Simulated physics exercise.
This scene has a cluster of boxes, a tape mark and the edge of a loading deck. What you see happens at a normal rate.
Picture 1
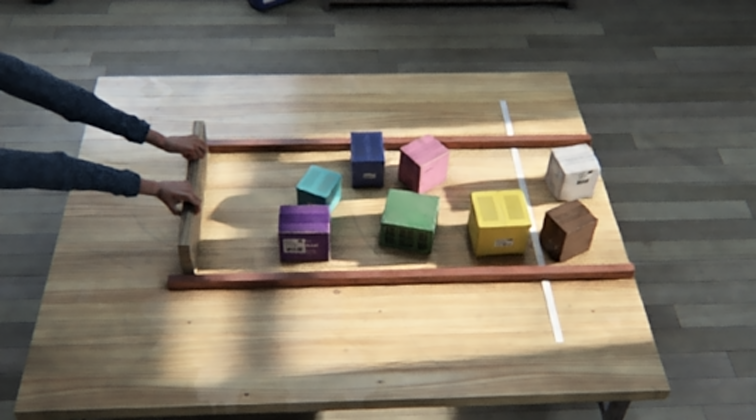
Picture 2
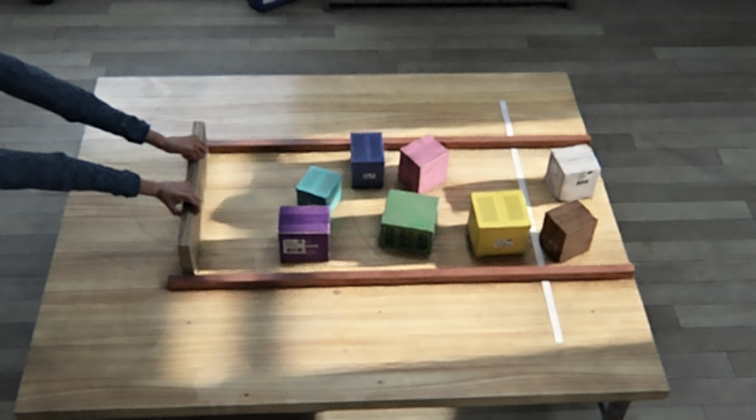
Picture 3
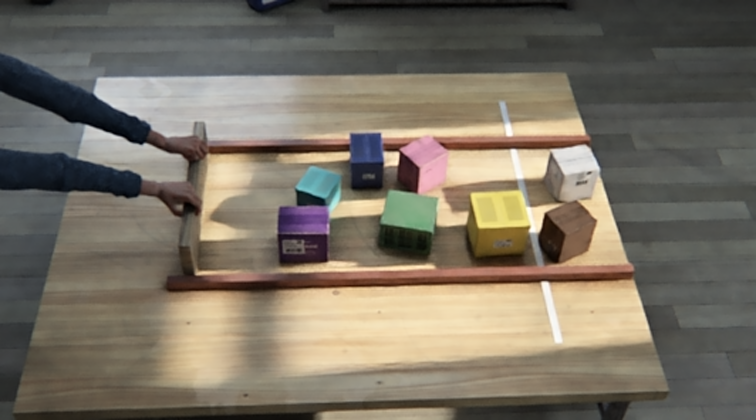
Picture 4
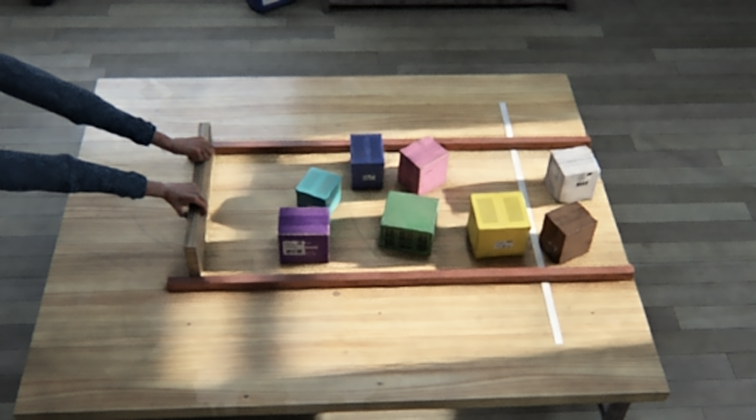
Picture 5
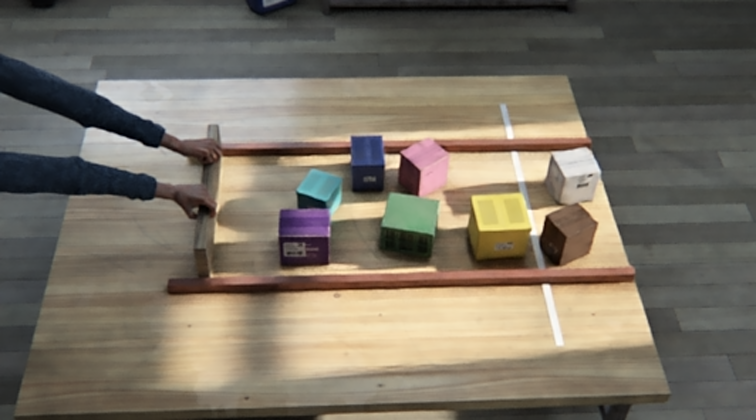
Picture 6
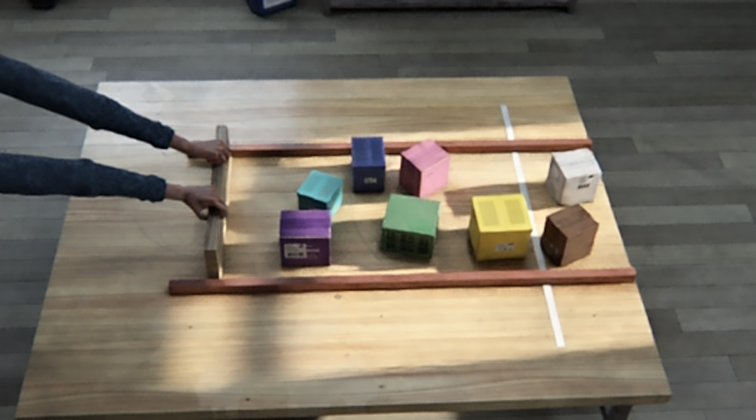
Two hands held a wooden plank still at the left of a table, then slid it a little to the right between two rails, while the colourful boxes ahead of it stayed put.
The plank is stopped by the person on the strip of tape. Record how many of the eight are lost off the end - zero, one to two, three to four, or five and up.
It will most likely knock three or four off.
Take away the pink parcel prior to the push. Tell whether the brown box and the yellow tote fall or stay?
Outcome: The brown box drops down, the yellow tote drops down.
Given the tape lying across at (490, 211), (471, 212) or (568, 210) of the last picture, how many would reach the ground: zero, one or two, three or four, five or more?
Either one or two; 1 or 2; 5 or more.
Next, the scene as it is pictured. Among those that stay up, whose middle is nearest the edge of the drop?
The green crate.
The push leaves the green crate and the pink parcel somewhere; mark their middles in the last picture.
One ends up near (609, 215) and the other near (577, 174).
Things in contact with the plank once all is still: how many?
That makes 3.
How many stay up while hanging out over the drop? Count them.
The answer comes to 1.
A little later, none off yet; white parcel at rest near (573, 178); brown box at rest near (569, 235); yellow tote at rest near (499, 228).
Next, none off yet; white parcel at rest near (573, 178); brown box shifted a little near (580, 237); yellow tote shifted a little near (527, 230).
Later still, none off yet; white parcel at rest near (573, 178); brown box tilted well over near (661, 254); yellow tote shifted well along near (607, 232).
When it is over, the number that fall off is three or four; down, yellow tote, brown box and white parcel.
